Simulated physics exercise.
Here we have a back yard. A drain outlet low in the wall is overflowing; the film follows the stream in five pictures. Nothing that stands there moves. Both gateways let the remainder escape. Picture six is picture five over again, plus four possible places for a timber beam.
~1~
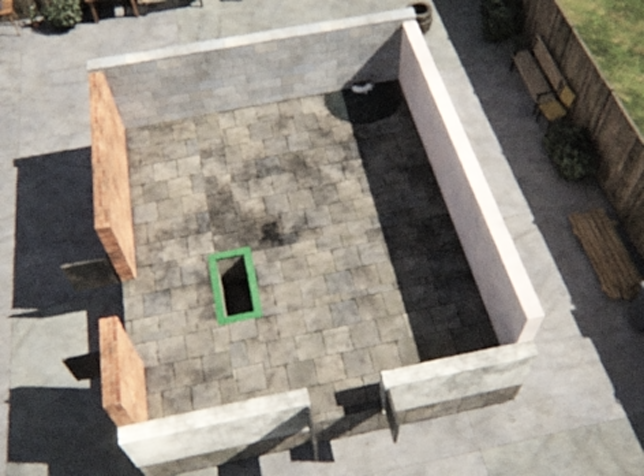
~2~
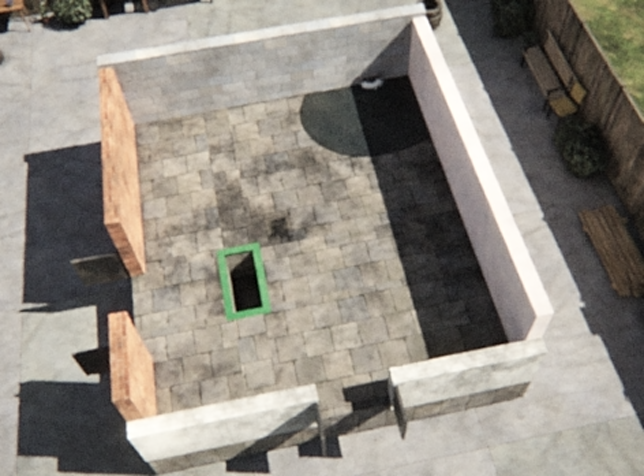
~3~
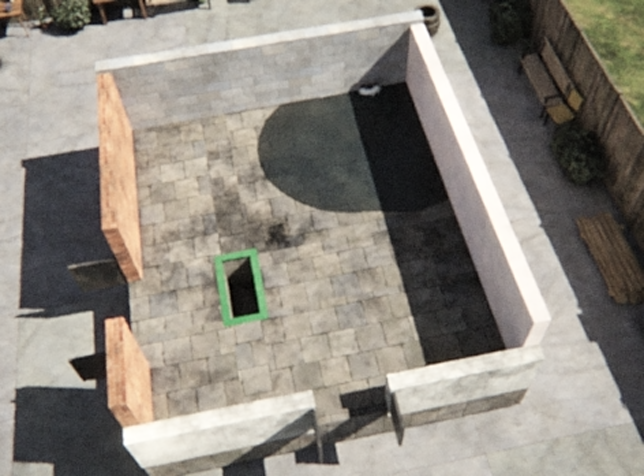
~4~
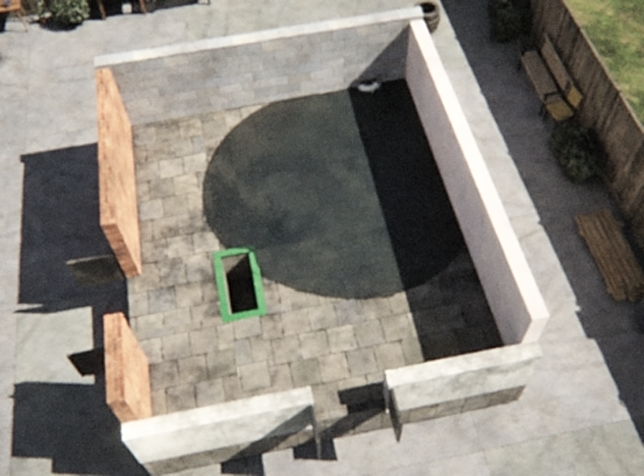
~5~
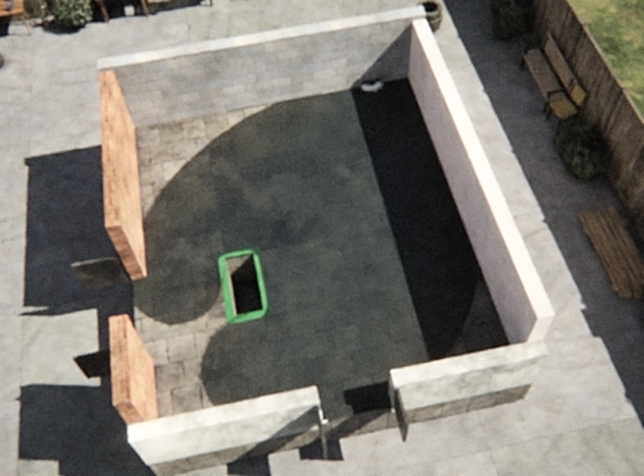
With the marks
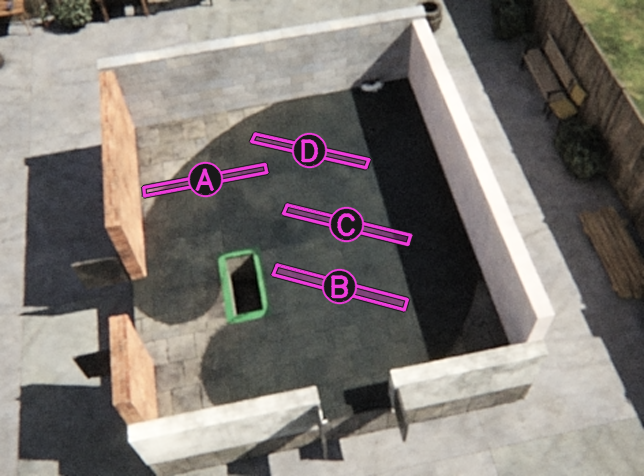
Dark water spreading from the top right corner across a walled paved yard, surrounding a green-rimmed drain pit and entering it.
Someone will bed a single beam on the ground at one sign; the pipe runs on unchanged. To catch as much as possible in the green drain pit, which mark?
Choose B.
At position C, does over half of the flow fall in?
No.
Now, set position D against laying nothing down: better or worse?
It is worse.
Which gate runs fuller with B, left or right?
More leaves on the left.
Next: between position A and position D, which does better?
That is position A.
In magenta, A from (144, 191) to (265, 168); B from (275, 269) to (405, 304); C from (285, 209) to (409, 239); D from (253, 137) to (367, 163).
With A, about 30 % of the stream goes into the green drain pit, about 65 % out by the gates.
With B, about 39 % of the stream goes into the green drain pit, about 58 % out by the gates.
With C, about 22 % of the stream goes into the green drain pit, about 77 % out by the gates.
With D, about 20 % of the stream goes into the green drain pit, about 80 % out by the gates.
